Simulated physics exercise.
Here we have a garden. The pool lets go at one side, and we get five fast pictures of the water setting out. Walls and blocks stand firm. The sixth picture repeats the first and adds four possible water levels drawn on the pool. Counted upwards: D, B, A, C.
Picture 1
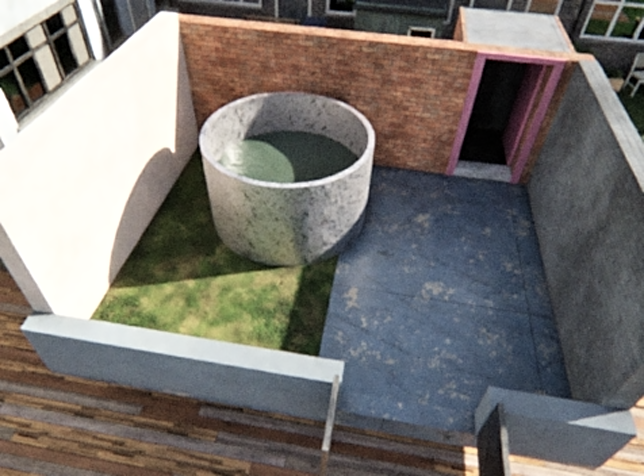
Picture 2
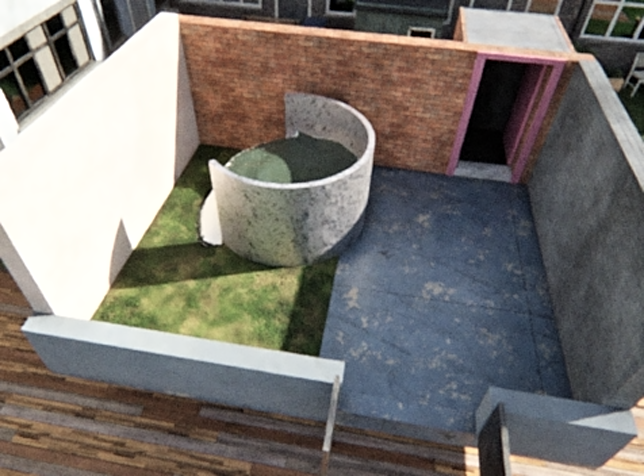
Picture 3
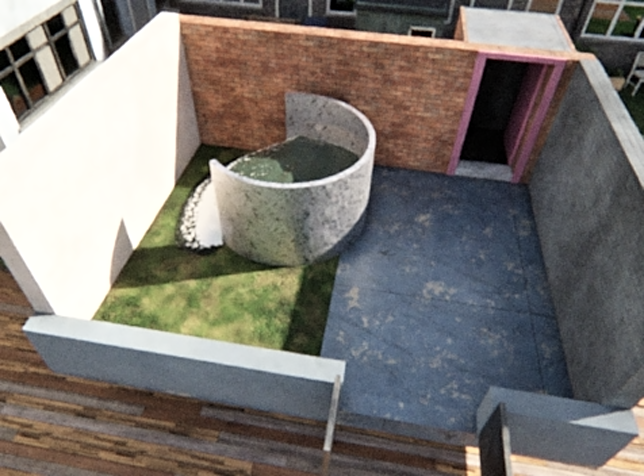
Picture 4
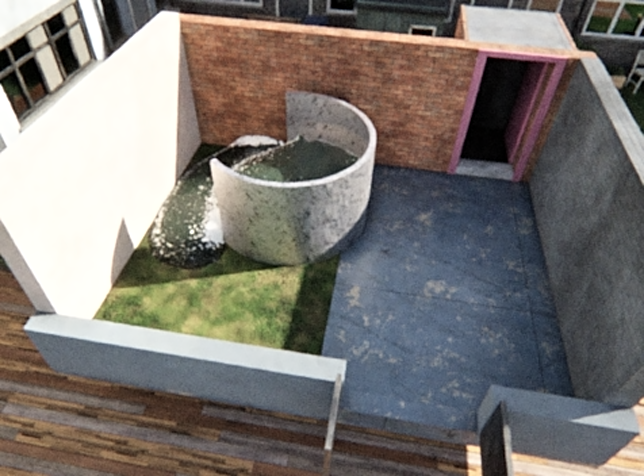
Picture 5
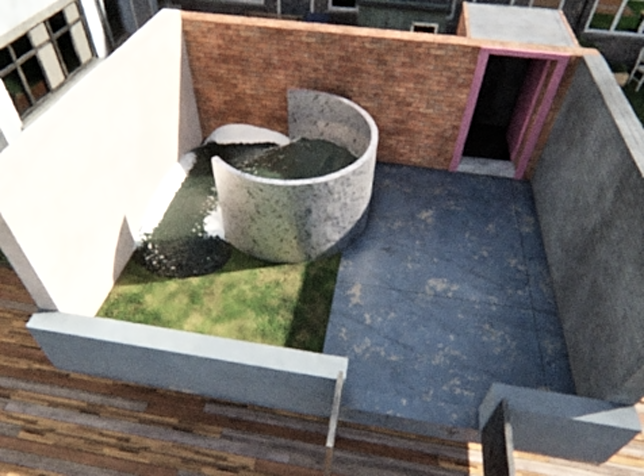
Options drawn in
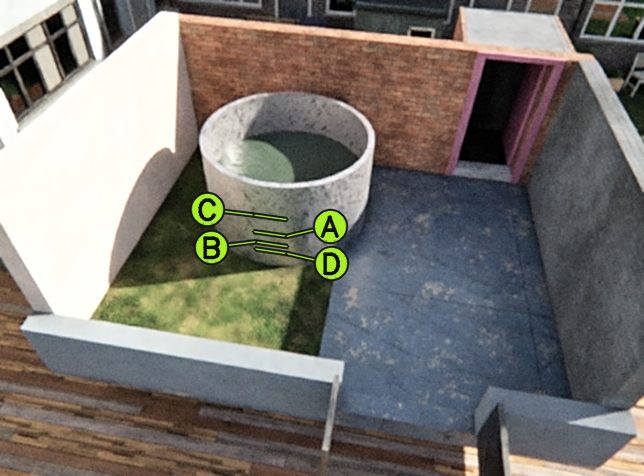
In a walled garden with a brick back wall and a pink doorway, a round grey pool stands full of still water on the grass. Its left side breaks open, and dark, foaming water pours out and spreads across the grass toward the white wall, leaving the paving dry.
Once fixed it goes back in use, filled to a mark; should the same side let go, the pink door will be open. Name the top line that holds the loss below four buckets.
The limit is C.
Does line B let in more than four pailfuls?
No.
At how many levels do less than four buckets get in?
All of the four.
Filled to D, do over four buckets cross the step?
No, not at all.
On the marked copy, A at (270, 234); B at (271, 244); C at (269, 217); D at (271, 251); from the bottom up D, B, A, C.
For line A, nothing gets over.
For line B, nothing gets over.
For line C, a splash gets over, under a bucket.
For line D, nothing gets over.
